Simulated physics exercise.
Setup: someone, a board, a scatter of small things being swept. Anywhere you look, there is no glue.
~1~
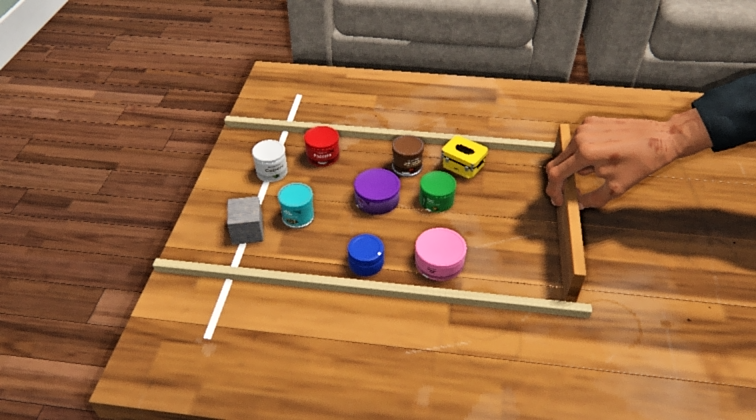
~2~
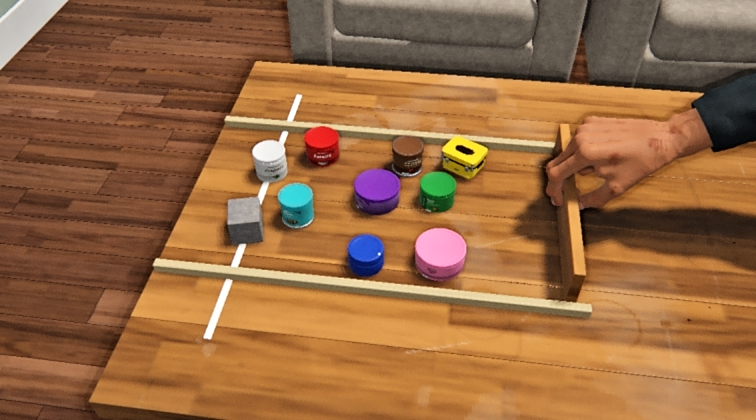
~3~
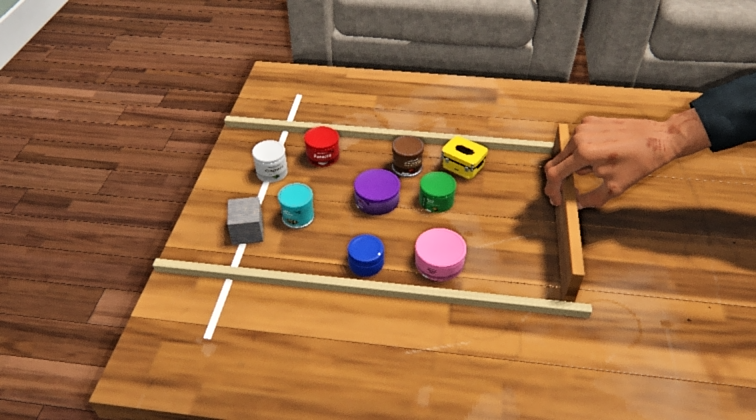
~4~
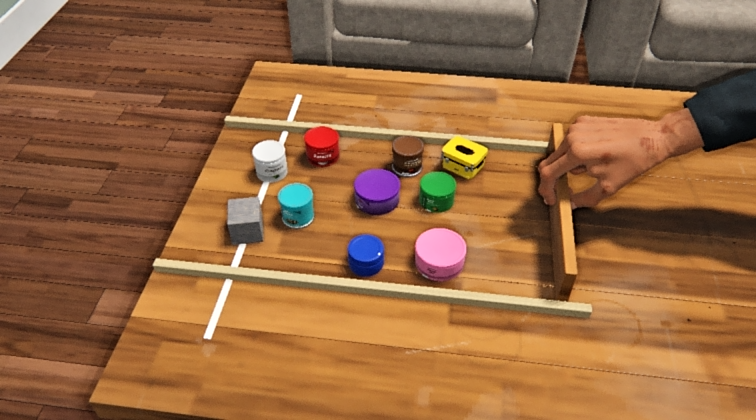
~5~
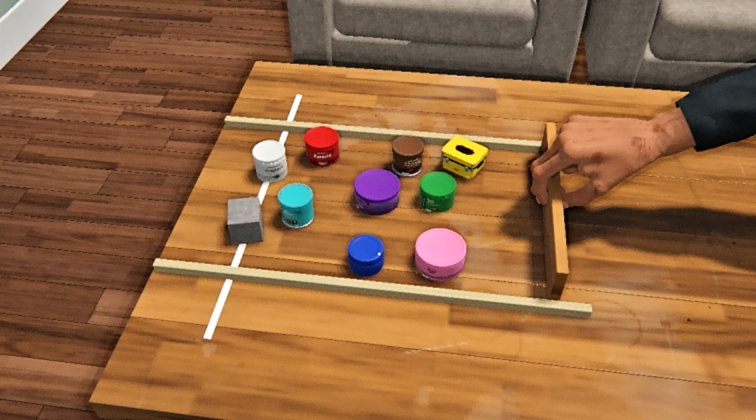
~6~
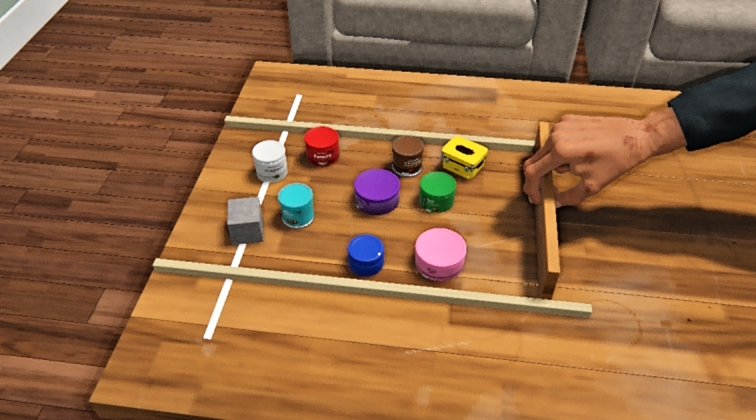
A hand slid a wooden board slightly left between two pale strips on a table, toward a scatter of colourful little tubs and a grey block, which all stayed still beside the white tape.
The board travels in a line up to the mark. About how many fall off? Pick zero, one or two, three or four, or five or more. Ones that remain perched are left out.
One or two fall off.
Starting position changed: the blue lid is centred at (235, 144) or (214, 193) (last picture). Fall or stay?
First: Gone; second: Gone.
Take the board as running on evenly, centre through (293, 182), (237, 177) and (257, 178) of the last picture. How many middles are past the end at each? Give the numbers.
In order of the places given, that's 0, 6 and 1.
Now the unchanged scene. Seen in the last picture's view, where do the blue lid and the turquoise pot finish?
Listed in order, first is (181, 246) and the other is (238, 199).
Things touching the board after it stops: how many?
Contact count: 4.
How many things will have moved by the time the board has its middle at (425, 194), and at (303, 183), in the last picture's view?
Moved so far: 6, then 10.
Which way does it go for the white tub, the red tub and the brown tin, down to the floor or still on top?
Result: White tub safe, red tub gone, brown tin safe.
Soon after, none off yet; grey block at rest near (246, 221); white tub at rest near (270, 162); turquoise pot at rest near (297, 206).
At rest, the number that fall off is one or two; fallen, red tub.
